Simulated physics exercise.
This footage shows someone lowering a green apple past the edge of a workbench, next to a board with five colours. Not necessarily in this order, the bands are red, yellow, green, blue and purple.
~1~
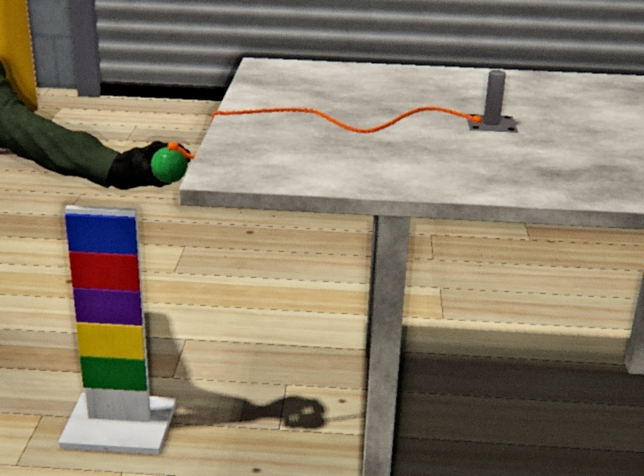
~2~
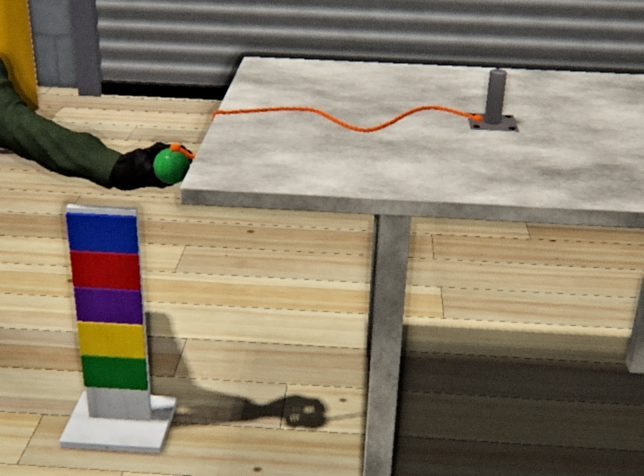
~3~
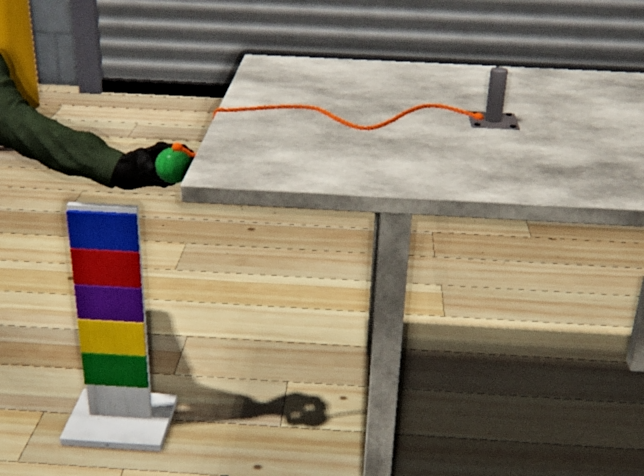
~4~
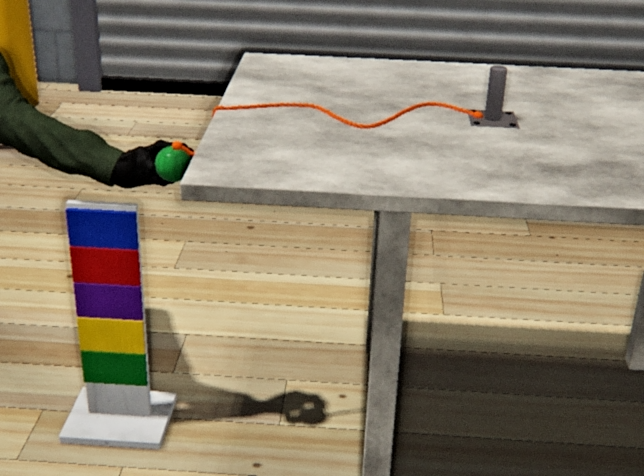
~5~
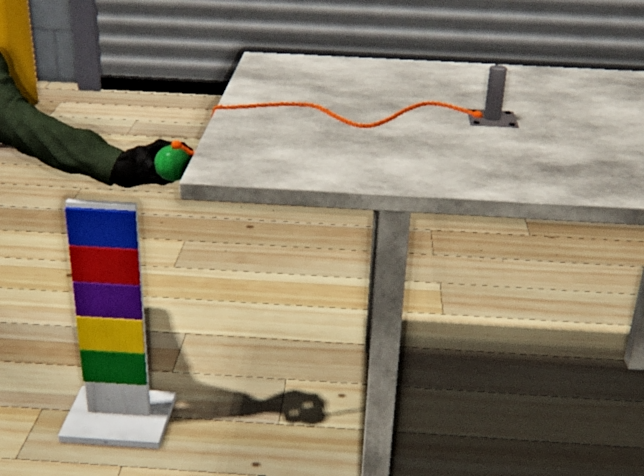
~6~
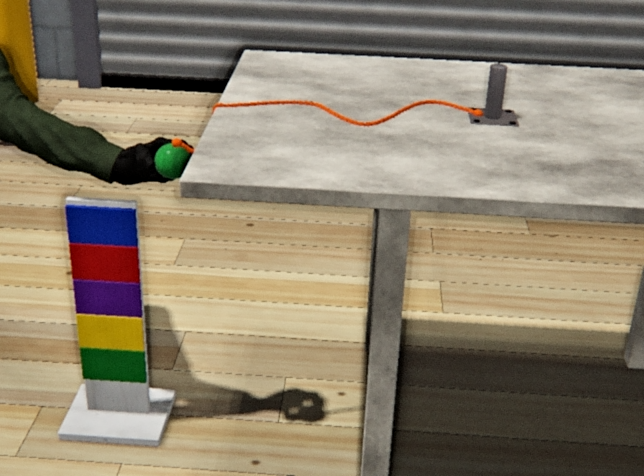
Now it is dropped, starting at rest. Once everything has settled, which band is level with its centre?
The red band.
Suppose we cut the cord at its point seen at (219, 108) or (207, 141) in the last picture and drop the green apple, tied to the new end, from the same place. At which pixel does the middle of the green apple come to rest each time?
In turn, around (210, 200) and around (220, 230).
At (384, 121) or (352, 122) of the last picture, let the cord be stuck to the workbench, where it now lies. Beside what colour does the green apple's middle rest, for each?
In order: Blue; blue.
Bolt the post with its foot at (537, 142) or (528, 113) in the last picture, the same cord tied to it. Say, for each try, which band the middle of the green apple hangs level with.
Result 1: Blue. Result 2: Blue.
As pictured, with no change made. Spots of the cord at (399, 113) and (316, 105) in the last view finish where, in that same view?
(369, 111) and (243, 106).
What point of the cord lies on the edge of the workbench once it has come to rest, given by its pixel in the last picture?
Around (290, 103).
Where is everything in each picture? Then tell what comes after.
The first picture shows green apple (170, 165); blue (101, 236); red (104, 272); purple (107, 308); yellow (110, 342); green (113, 375).
The second picture shows green apple (172, 166); cord through (450, 111) (398, 119) (347, 127) (290, 109) (219, 115).
The third picture shows green apple (174, 165).
The fourth picture shows green apple (174, 164); cord through (450, 107) (399, 115) (347, 123) (290, 105) (219, 111).
The fifth picture shows green apple (173, 163).
The sixth picture shows green apple (173, 161); cord through (450, 105) (399, 113) (347, 120) (290, 103) (219, 108).
Early on, apple near (186, 259); level with red.
Midway, apple near (250, 252); level with red.
Near the end, apple near (213, 262); level with red.
Finally, apple near (214, 260); level with red. The cord holds its middle at red.
